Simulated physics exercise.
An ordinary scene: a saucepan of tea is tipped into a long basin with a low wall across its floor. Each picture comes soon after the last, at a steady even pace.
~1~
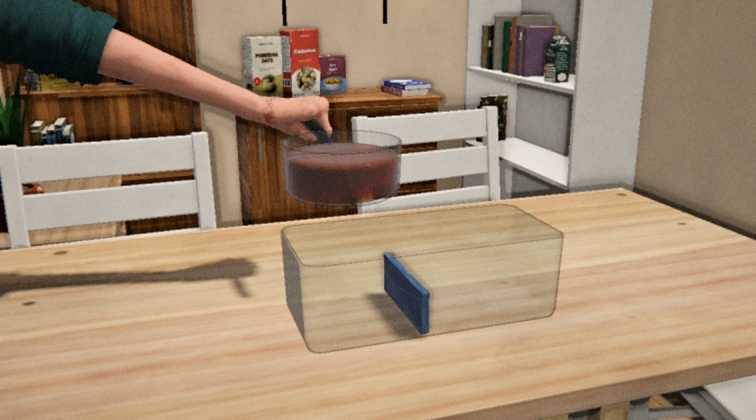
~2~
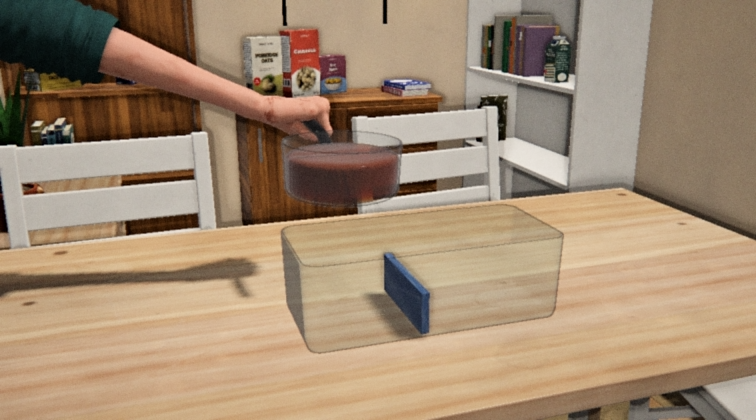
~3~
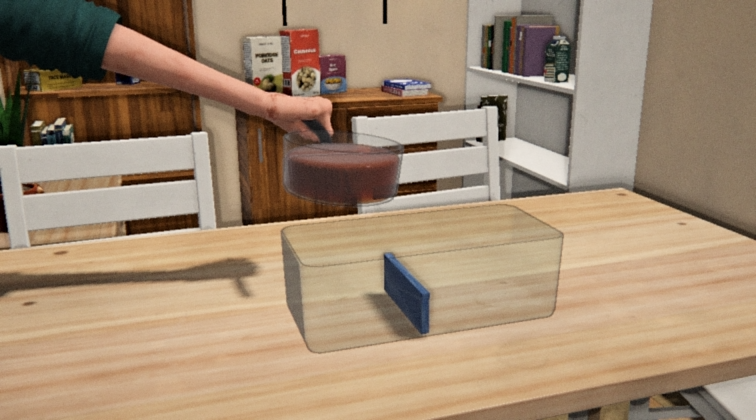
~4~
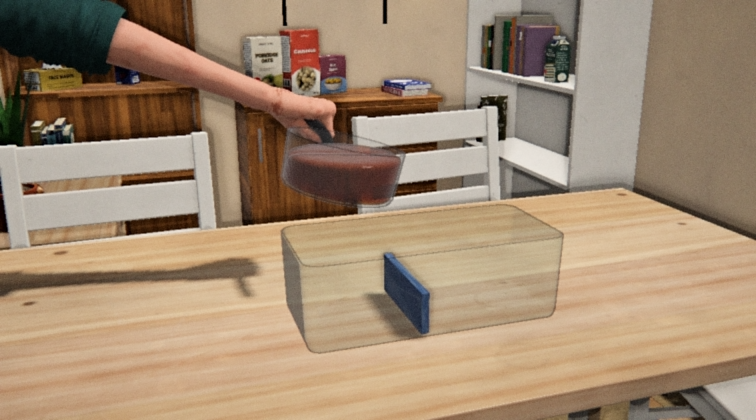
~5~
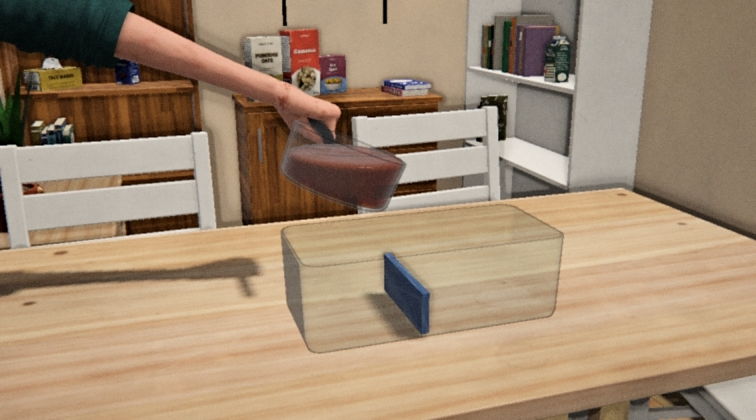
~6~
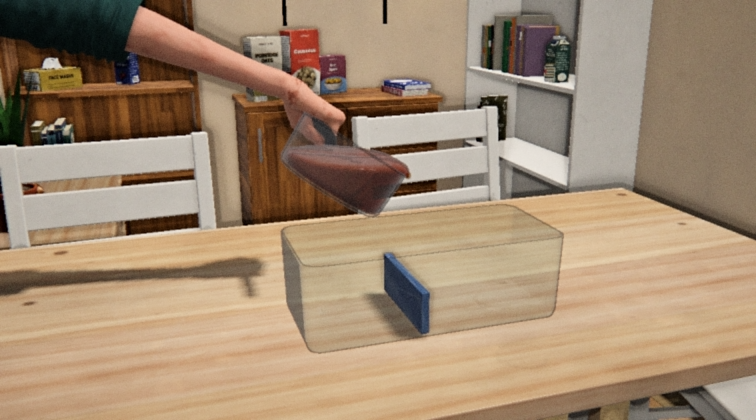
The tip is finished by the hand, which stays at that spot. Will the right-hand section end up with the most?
Yes - the fullest part is on the right.
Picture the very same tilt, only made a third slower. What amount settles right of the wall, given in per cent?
I'd estimate about 75 percent ends up there.
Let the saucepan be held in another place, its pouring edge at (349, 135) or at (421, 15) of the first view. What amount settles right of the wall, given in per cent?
Start one gives some 5 %, start two some 90 %.
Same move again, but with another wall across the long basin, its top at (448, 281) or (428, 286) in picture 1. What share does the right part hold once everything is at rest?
It would come to roughly 15 per cent the first time and roughly 40 per cent the second.
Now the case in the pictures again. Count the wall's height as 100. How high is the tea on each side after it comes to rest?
Levels: Left around 20 per cent, right around 30 per cent.
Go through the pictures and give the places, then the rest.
The first frame shows tilt 0°; pouring edge (397, 139); surface from (285, 158) to (394, 150); the long basin's rim runs from (291, 248) to (537, 220); the wall's top is at (405, 273).
The second frame shows tilt 2°; pouring edge (398, 140); surface from (285, 157) to (395, 150).
The third frame shows tilt 6°; pouring edge (399, 145); surface from (286, 156) to (395, 152).
The fourth frame shows tilt 13°; pouring edge (401, 152); surface from (287, 155) to (397, 154).
The fifth frame shows tilt 23°; pouring edge (401, 162); surface from (286, 154) to (400, 156).
The sixth frame shows tilt 34°; pouring edge (400, 174); surface from (286, 152) to (392, 163); 5 per cent is over the edge.
A moment on, the tilt is 99° and 17 per cent is still to pour, 6 is left of the wall and 53 right of it.
Next, the tilt is 111° and 3 per cent is still to pour, 25 is left of the wall and 69 right of it.
Then the tilt is 111° and 0 per cent is still to pour, 30 is left of the wall and 69 right of it.
Later the tilt is 111° and 0 per cent is still to pour, 30 is left of the wall and 69 right of it.
Finally, 30 per cent lies left of the wall, 69 right of it and 1 outside.
